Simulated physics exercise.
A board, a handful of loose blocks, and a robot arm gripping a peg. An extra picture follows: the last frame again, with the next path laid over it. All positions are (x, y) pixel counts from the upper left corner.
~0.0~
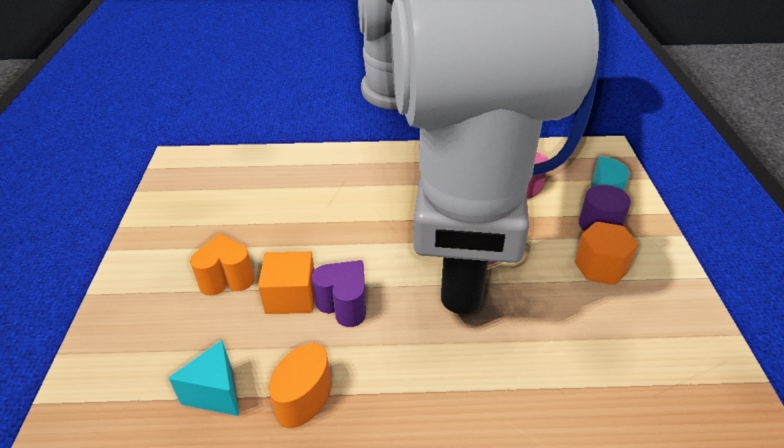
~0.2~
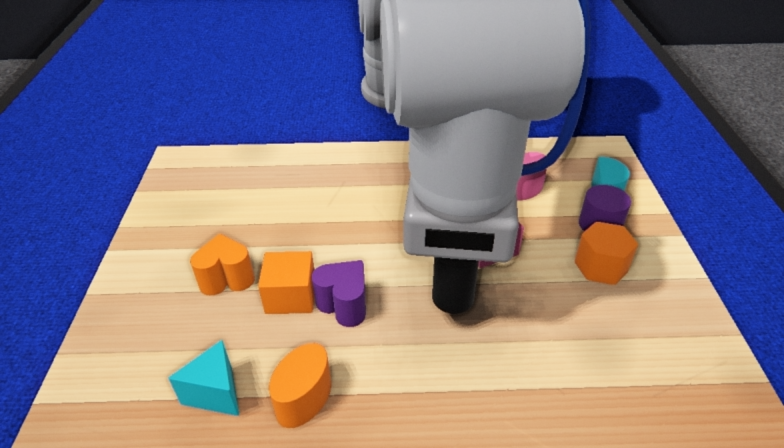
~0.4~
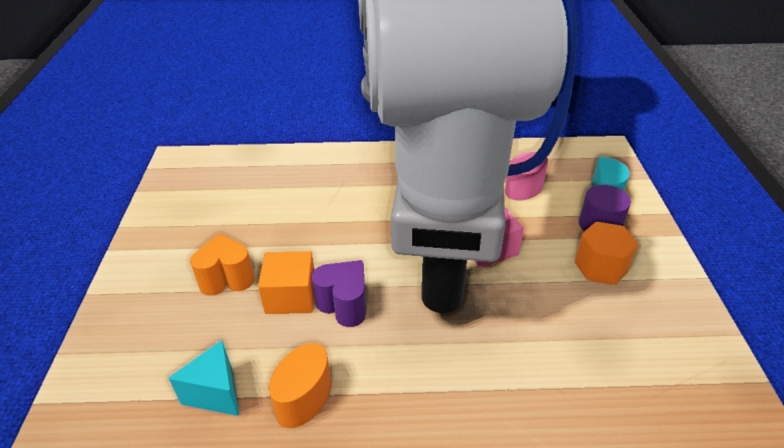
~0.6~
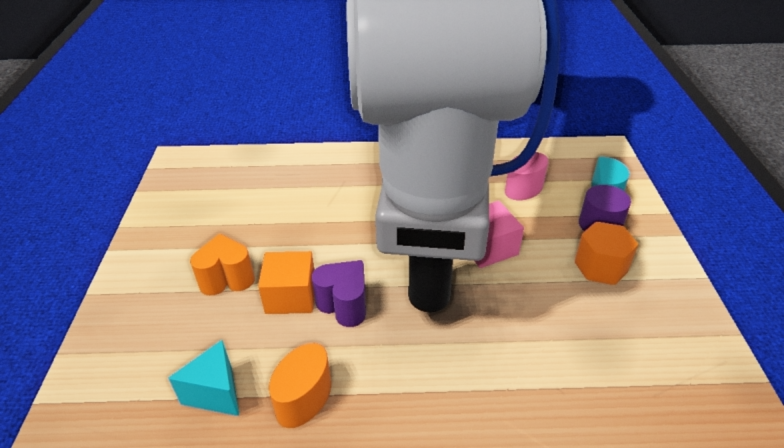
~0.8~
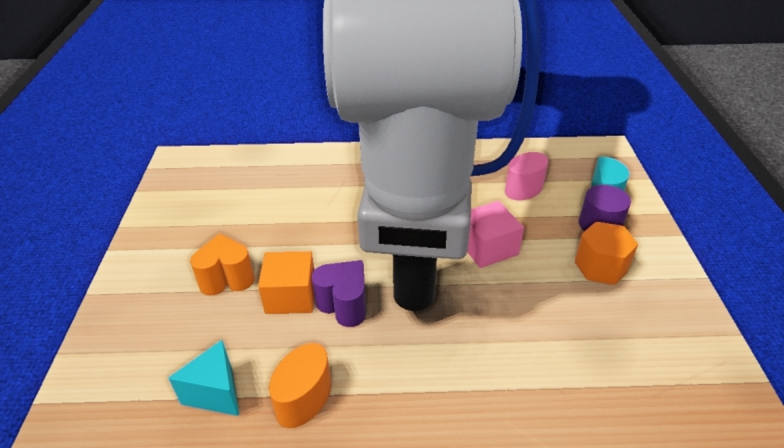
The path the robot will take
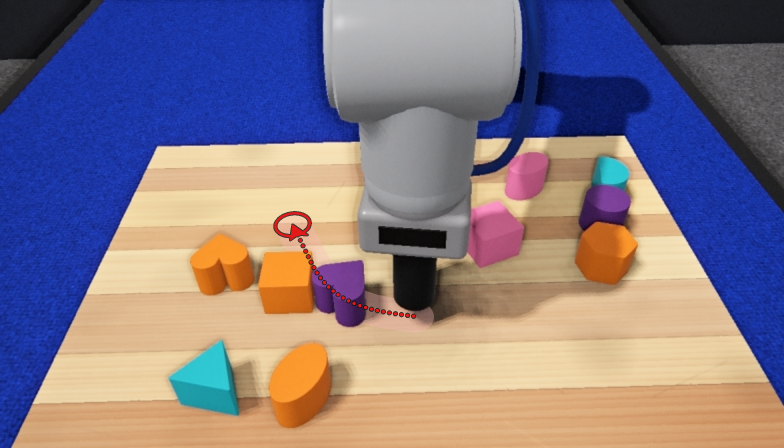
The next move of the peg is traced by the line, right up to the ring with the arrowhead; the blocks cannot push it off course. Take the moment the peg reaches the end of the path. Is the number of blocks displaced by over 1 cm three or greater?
Yes, it checks out.
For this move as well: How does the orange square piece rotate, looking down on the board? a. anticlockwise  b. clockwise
b (clockwise)
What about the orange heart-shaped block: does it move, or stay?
Gets moved.
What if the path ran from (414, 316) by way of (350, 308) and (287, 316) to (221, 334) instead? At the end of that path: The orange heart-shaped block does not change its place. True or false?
That statement is not accurate.
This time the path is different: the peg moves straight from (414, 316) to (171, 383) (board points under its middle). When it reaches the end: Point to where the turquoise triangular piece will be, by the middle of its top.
I'd say the turquoise triangular piece ends with its top centre at (161, 392).
Path on the board, from (414, 316) via (348, 301) and (312, 263), ending at (293, 224).
What follows on the original path. One third of the way, peg at (346, 280); orange heart-shaped block at (208, 248), turned 20° anticlockwise; orange square piece at (252, 261), turned 25° clockwise; purple heart-shaped block at (301, 272).
Two thirds of the way, peg at (308, 243); orange heart-shaped block at (203, 246), turned 30° anticlockwise; orange square piece at (241, 260), turned 50° clockwise; purple heart-shaped block at (284, 273), turned 35° anticlockwise.
At the end, peg at (289, 204); orange heart-shaped block at (203, 246), turned 30° anticlockwise; orange square piece at (241, 260), turned 50° clockwise; orange oval block in place; purple heart-shaped block at (284, 273), turned 35° anticlockwise.
